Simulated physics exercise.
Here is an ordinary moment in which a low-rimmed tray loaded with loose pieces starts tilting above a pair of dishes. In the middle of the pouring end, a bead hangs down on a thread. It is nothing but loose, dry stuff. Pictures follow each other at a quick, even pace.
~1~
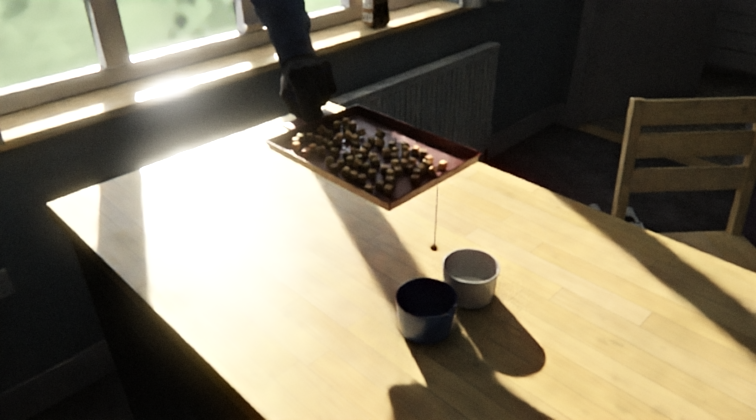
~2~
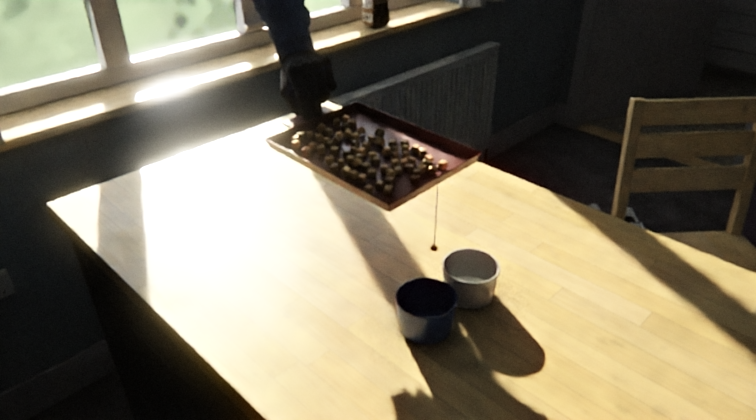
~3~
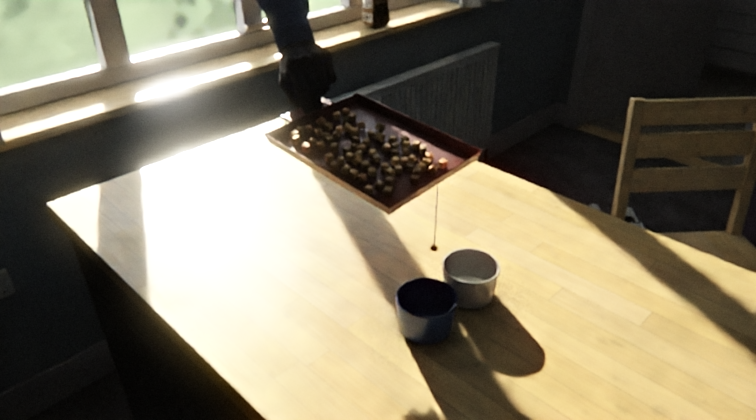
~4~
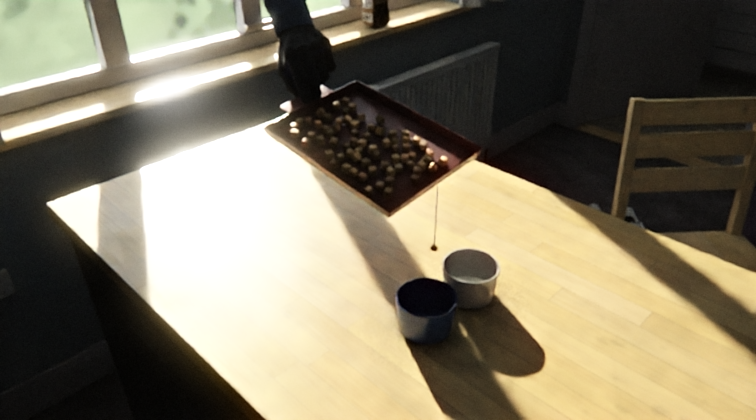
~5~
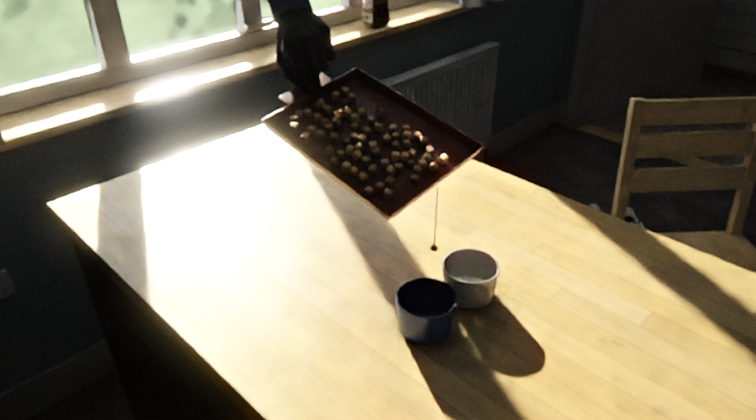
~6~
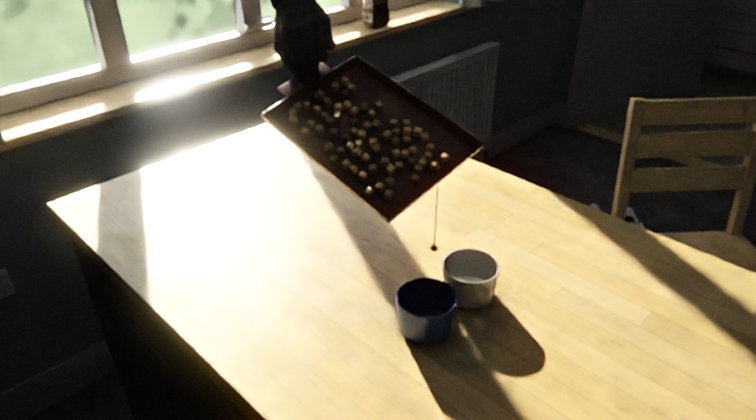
At a sunlit wooden table by a window, a dark-gloved hand held a tray of small loose pieces above two little dishes and steadily tilted it, lowering its near left corner.
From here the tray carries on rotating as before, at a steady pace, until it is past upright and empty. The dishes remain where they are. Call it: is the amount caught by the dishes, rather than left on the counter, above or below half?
Below half.
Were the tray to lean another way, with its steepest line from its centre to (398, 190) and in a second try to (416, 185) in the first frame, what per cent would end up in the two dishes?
For the first aim it is 50 in a hundred, for the second 70 in a hundred.
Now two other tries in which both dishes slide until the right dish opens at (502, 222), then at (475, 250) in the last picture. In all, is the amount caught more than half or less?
Catch, run one: Below the halfway mark; run two: Below the halfway mark.
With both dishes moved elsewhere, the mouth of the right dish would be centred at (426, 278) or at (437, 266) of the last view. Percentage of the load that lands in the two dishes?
Trial 1 40%, trial 2 30%.
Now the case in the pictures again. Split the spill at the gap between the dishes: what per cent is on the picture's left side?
It works out at some 100 percent.
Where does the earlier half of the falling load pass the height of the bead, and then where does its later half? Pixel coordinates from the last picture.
Around (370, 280), followed by around (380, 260).
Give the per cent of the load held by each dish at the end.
At the end, 10 percent of the load sits in the left dish and 0 percent in the right dish.
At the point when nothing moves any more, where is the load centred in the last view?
Somewhere around (380, 312) in the last picture.
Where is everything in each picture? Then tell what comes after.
The first frame shows corners of the pouring end at (389, 201) and (477, 153), level; middle of the load at (373, 157), small wooden cubes; left dish at (449, 323); right dish at (493, 289); bead on its thread at (434, 248).
The second frame shows corners of the pouring end at (389, 202) and (477, 152), level; middle of the load at (373, 156).
The third frame shows corners of the pouring end at (389, 205) and (478, 151), tipped barely, lowest at the left corner; middle of the load at (373, 154).
The fourth frame shows corners of the pouring end at (389, 209) and (478, 148), tipped a little, lowest at the left corner; middle of the load at (373, 150).
The fifth frame shows corners of the pouring end at (389, 213) and (479, 145), tipped clearly, lowest at the left corner; middle of the load at (373, 146).
The sixth frame shows corners of the pouring end at (389, 216) and (480, 143), tipped clearly, lowest at the left corner; middle of the load at (373, 142); left dish at (449, 323); right dish at (493, 289).
Soon after the last picture, tray tipped steeply; nearly all on the tray; a small part in the air.
A little later, tray tipped past a quarter turn; most on the tray; a small part outside both; a small part in the air.
Later still, tray tipped past a quarter turn; a small part in the left dish; most outside both.
At rest, tray tipped past a quarter turn; a small part in the left dish; none in the right dish; most outside both.
